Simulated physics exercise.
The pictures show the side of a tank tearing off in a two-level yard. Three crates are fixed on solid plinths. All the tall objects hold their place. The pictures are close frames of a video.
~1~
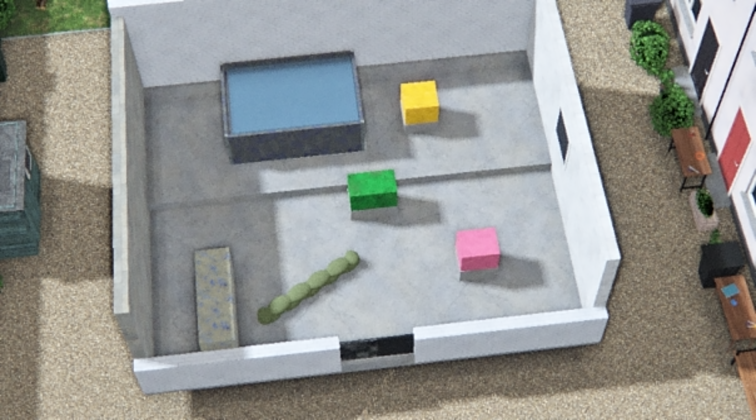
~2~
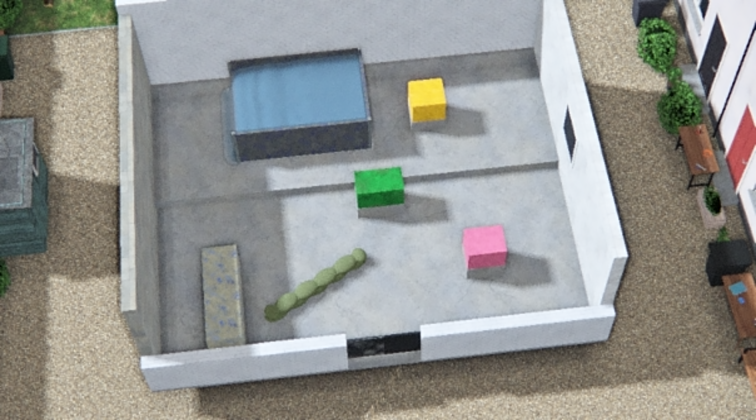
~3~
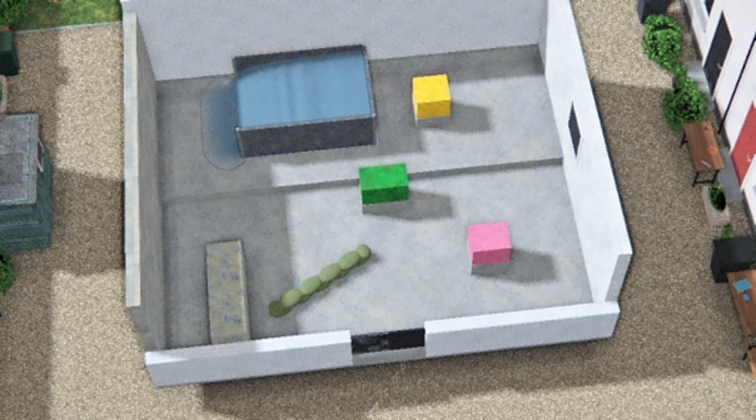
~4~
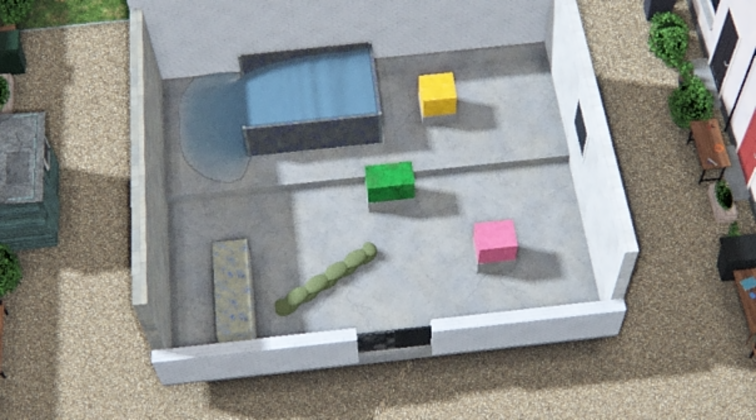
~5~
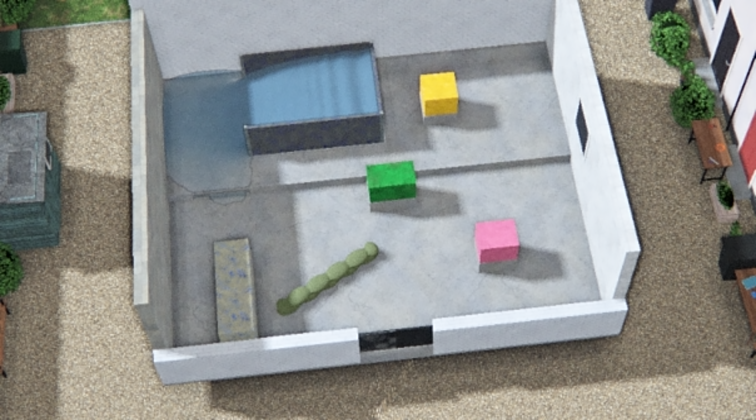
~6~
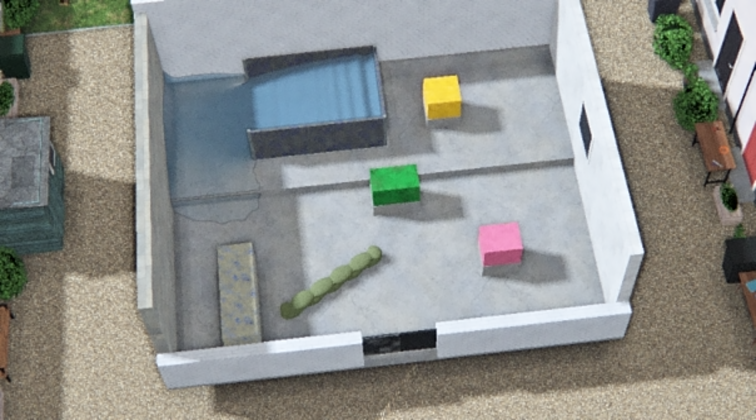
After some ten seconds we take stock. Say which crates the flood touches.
The yellow crate escapes dry; the pink crate escapes dry; the green crate escapes dry.
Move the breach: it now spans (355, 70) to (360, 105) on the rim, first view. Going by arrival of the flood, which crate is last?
Last comes the crate marked pink.
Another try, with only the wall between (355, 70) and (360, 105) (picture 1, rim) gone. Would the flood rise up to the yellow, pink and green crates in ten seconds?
In short: The yellow one is soaked; the pink one is safe; the green one remains dry.
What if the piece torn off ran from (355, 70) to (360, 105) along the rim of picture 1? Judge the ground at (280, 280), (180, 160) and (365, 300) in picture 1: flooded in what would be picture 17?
In that order: Dry, not flooded, dry.
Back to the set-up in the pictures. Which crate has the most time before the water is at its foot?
Last comes the pink one.
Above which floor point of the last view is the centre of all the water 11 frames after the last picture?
Around (244, 143).
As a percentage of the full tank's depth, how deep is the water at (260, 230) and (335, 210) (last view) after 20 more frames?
In turn 6 and 2 in a hundred.
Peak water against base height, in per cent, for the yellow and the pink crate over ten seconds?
About 10 and 50 per cent.
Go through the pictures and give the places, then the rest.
In the first picture, the water tank at (291, 95) is whole and still.
In the second picture, the front is at (237, 164), out from the gap at (236, 117).
In the third picture, water pours out at (241, 113) and has run to (224, 166).
In the fourth picture, the front is at (204, 172), out from the gap at (247, 113).
In the fifth picture, the front is at (167, 171), out from the gap at (249, 113).
In the sixth picture, the front is at (179, 210), out from the gap at (252, 117).
A moment on, water covers 15 % of the floor; the yellow crate not reached, the pink crate not reached, the green crate not reached.
Next, water covers 20 % of the floor; the yellow crate not reached, the pink crate not reached, the green crate not reached.
Then, water covers 40 % of the floor; the yellow crate not reached, the pink crate not reached, the green crate water round its plinth.
Later, water covers 75 % of the floor; the yellow crate water round its plinth, the pink crate water round its plinth, the green crate water round its plinth.
In the end, water covers 80 % of the floor; the yellow crate stayed above the water, the pink crate stayed above the water, the green crate stayed above the water.
